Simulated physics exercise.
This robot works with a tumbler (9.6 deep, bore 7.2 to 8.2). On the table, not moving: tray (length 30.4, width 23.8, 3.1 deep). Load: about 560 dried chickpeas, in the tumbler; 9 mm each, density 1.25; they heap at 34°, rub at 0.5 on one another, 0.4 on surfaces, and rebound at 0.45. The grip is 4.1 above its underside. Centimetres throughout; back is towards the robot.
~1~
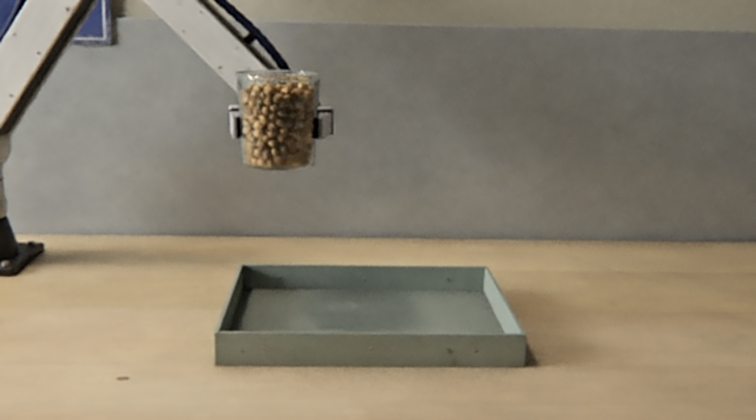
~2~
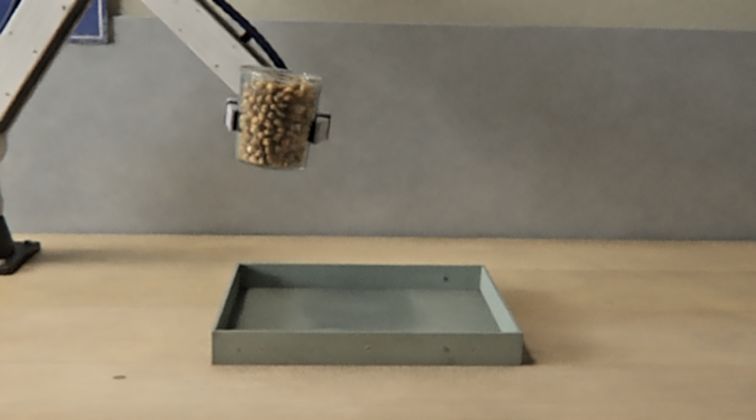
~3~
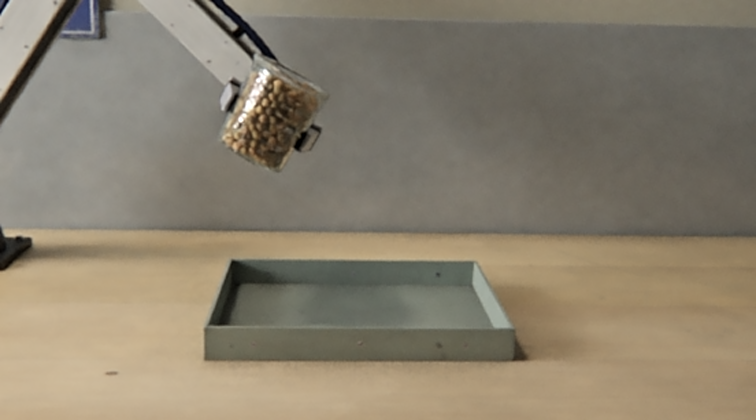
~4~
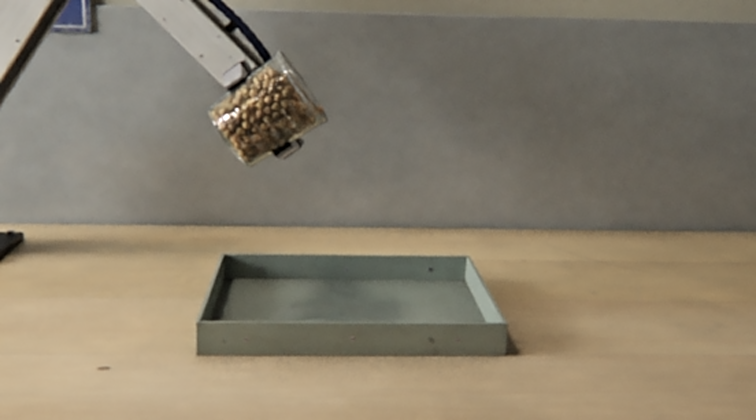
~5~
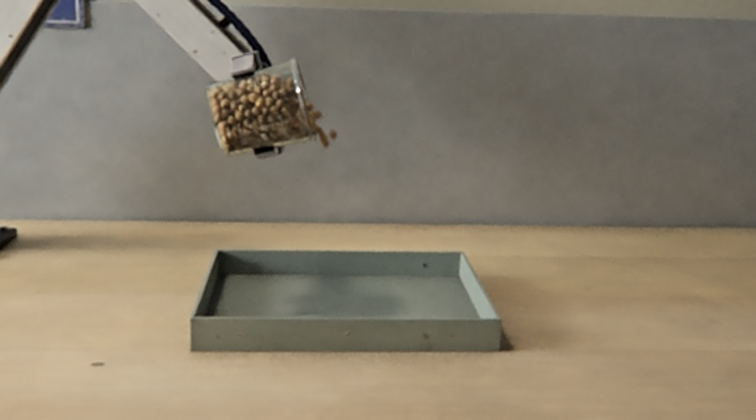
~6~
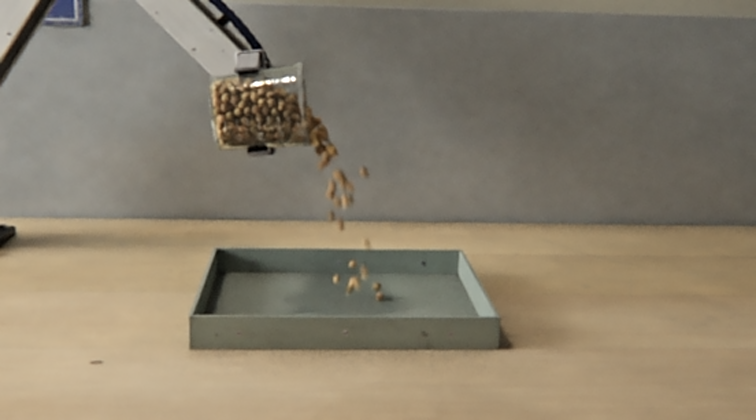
Robot arm tilting a clear tumbler of dried chickpeas to the right, pouring some into a shallow grey-green tray on a table.
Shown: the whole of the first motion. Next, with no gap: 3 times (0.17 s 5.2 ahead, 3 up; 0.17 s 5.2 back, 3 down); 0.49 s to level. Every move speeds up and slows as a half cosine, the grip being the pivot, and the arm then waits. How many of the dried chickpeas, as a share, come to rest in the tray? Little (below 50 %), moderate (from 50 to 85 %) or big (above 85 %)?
A big share, above 85 %, ends in the tray.
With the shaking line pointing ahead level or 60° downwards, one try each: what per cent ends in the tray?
About 90 and 40 per cent.
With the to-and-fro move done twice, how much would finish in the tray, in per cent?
Then about 85 per cent.
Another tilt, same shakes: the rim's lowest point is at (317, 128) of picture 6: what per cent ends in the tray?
About 70 per cent.
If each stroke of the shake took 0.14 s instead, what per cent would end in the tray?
In that case some 95 per cent.
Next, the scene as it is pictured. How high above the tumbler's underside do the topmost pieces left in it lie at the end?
About 3.5 cm.
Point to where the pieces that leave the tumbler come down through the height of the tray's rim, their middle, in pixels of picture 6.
Near (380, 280).
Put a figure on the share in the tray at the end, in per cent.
Roughly 95 per cent.
Then, 0.60 s after the last picture, tilted 83° forward, highest piece 23 above the table; 369 in the tray, 147 in the tumbler, 1 on the table or floor, 43 in flight or on a rim.
Then, 1.21 s after the last picture, tilted 56° forward, highest piece 22 above the table; 522 in the tray, 37 in the tumbler, 1 on the table or floor.
Then, 1.71 s after the last picture, level, highest piece 22 above the table; 522 in the tray, 37 in the tumbler, 1 on the table or floor.
Then, 2.76 s after the last picture, level, highest piece 22 above the table; 522 in the tray, 37 in the tumbler, 1 on the table or floor.
Final count, 522 in the tray, 37 in the tumbler, 1 on the table or floor. That is 93 % in the tray.
